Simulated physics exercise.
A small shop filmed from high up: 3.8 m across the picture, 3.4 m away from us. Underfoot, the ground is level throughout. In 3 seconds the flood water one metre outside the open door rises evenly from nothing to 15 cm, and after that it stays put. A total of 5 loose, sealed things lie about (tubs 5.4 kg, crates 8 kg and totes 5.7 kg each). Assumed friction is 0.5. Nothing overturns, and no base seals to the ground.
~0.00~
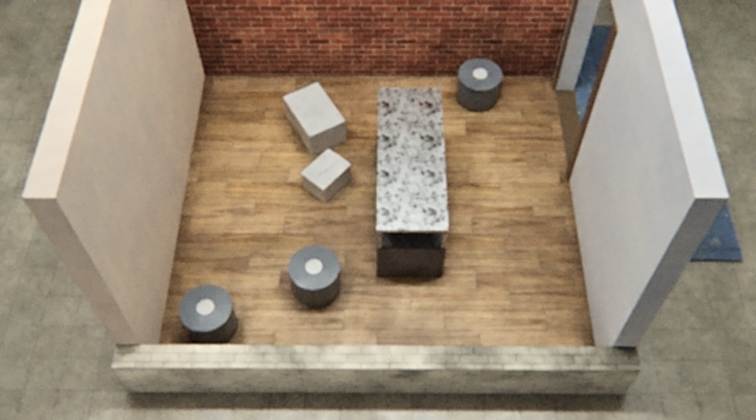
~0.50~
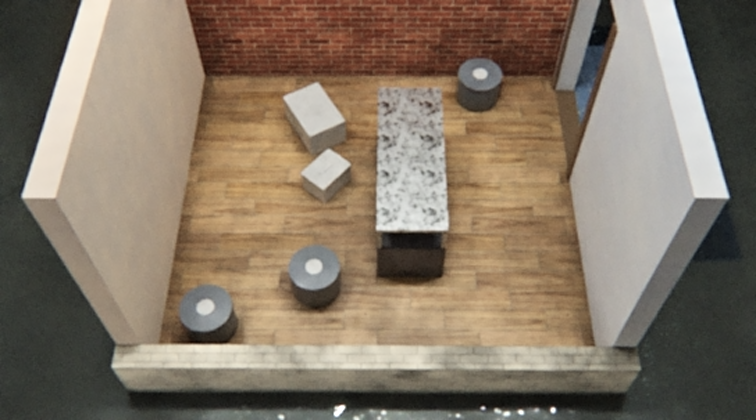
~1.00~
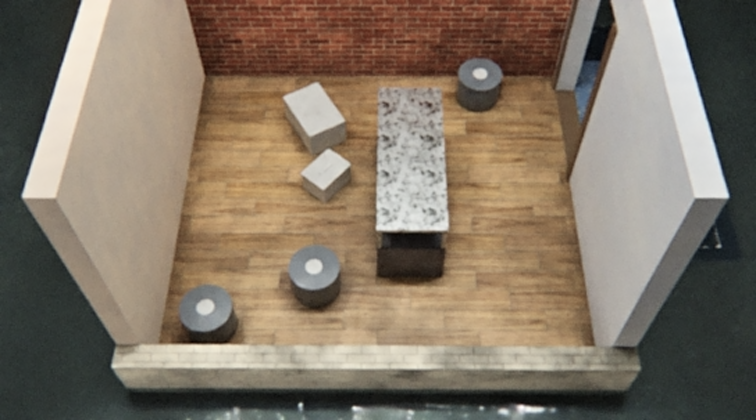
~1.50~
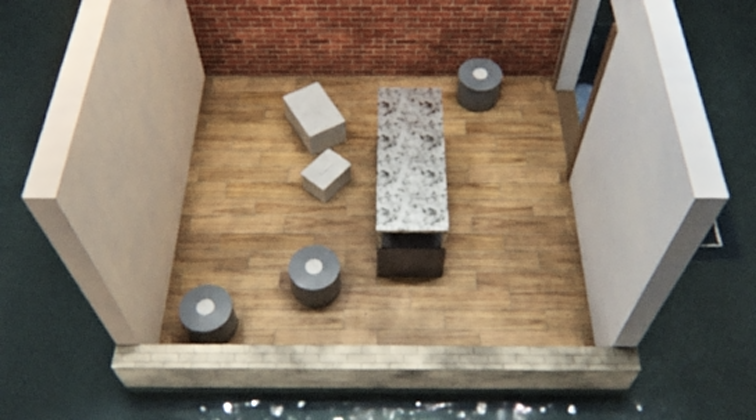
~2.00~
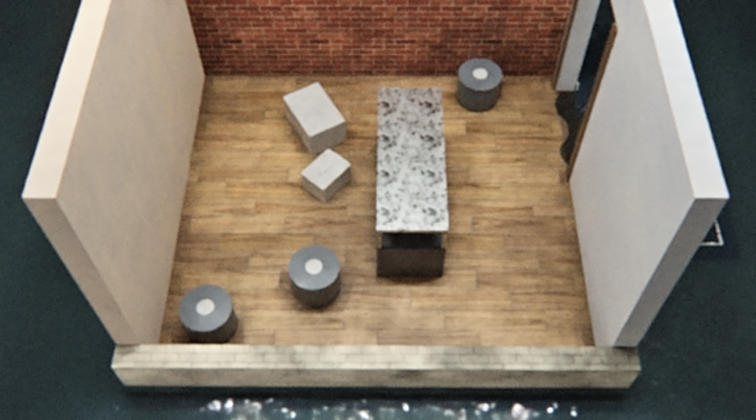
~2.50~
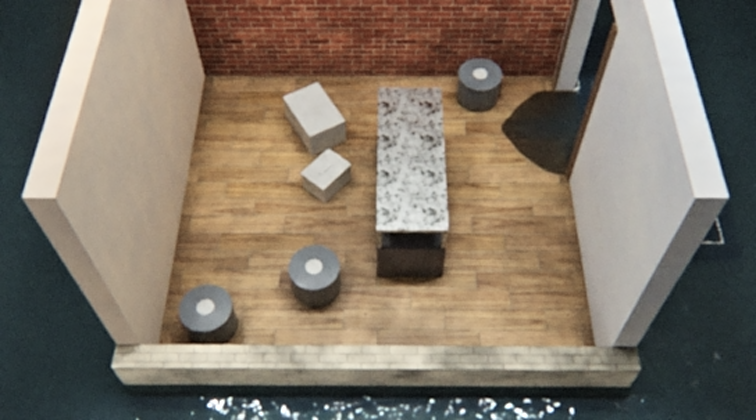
In a small shop seen from above, dark water surrounded the outside, then began spreading in through the doorway on the right, while the tubs, pale boxes and long counter stayed still.
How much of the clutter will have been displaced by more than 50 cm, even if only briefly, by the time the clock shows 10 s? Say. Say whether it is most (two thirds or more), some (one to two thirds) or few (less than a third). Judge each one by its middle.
Some.
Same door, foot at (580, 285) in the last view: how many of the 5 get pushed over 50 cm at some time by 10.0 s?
2.
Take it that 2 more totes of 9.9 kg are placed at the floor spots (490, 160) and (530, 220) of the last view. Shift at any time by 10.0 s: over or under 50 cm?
Order as asked: Farther and not as far.
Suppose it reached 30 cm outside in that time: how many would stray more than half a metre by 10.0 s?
5.
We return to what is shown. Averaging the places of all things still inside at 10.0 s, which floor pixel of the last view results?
(292, 275).
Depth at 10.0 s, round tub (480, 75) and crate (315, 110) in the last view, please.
I'd put it at 5 cm and 7 cm respectively.
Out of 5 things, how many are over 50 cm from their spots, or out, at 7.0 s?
At that moment it comes to 2.
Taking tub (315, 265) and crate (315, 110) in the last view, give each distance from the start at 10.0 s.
30 cm and 200 cm respectively.
After 3.5 s 0 of 5 are over 50 cm from their spots; 0 afloat.
After 4.5 s 1 of 5 are over 50 cm from their spots; 1 afloat.
After 7.0 s 2 of 5 are over 50 cm from their spots; 1 afloat.
After 10.0 s 2 of 5 are over 50 cm from their spots, and 2 have been at some point; 4 afloat.
